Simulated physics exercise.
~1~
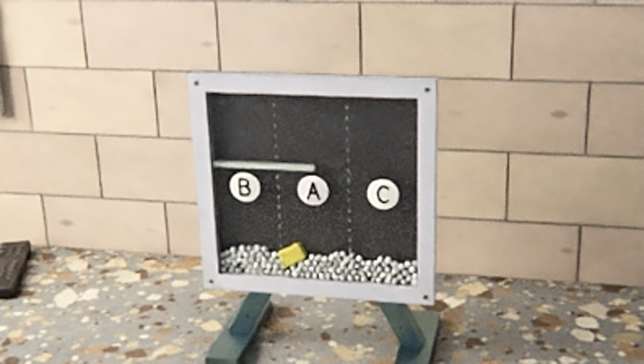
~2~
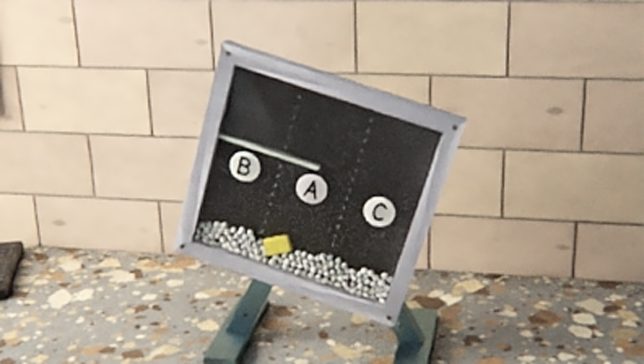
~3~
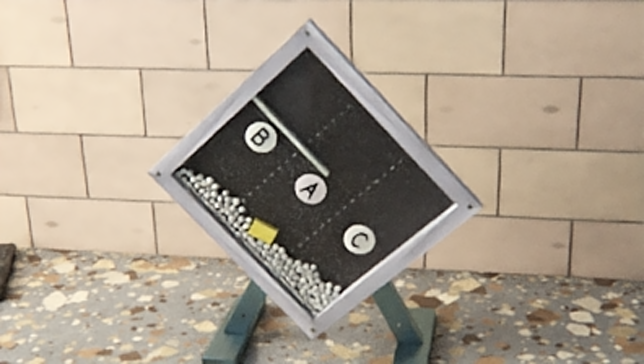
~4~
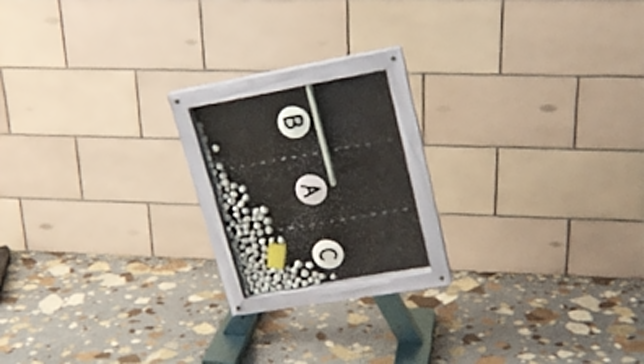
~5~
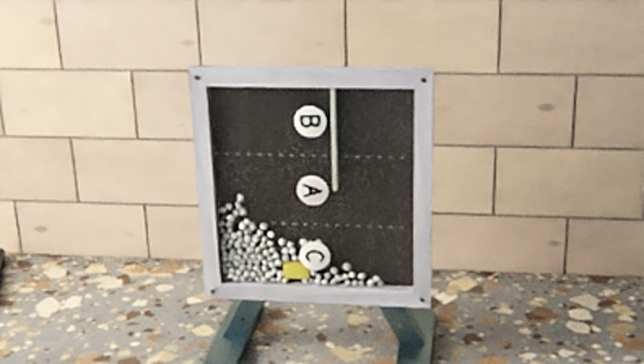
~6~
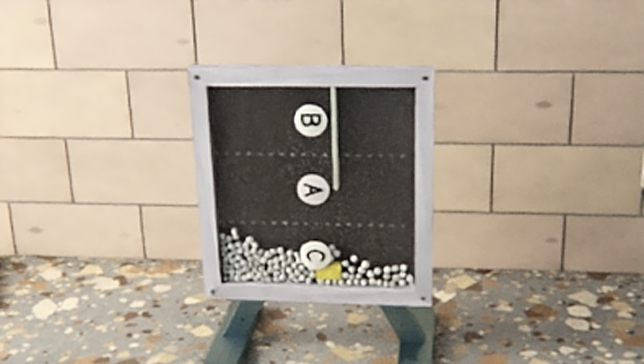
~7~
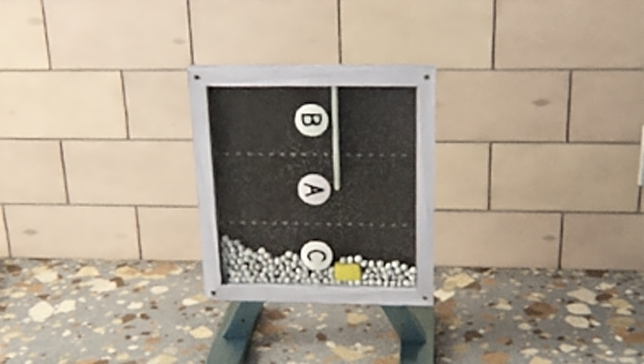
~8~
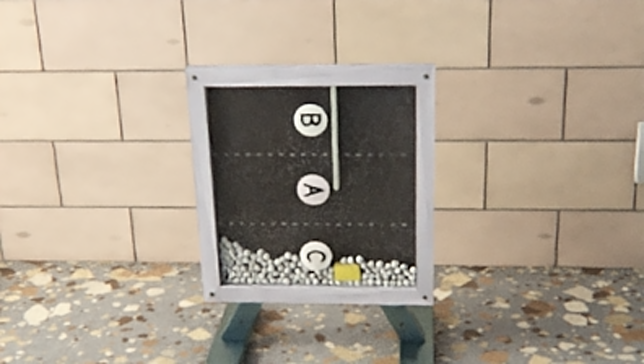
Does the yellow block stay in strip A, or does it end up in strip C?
The yellow block ends up in strip C, resting among the white beads at the bottom of the turned box.
A framed box of white beads turns clockwise onto its side, settling with everything in strip C.
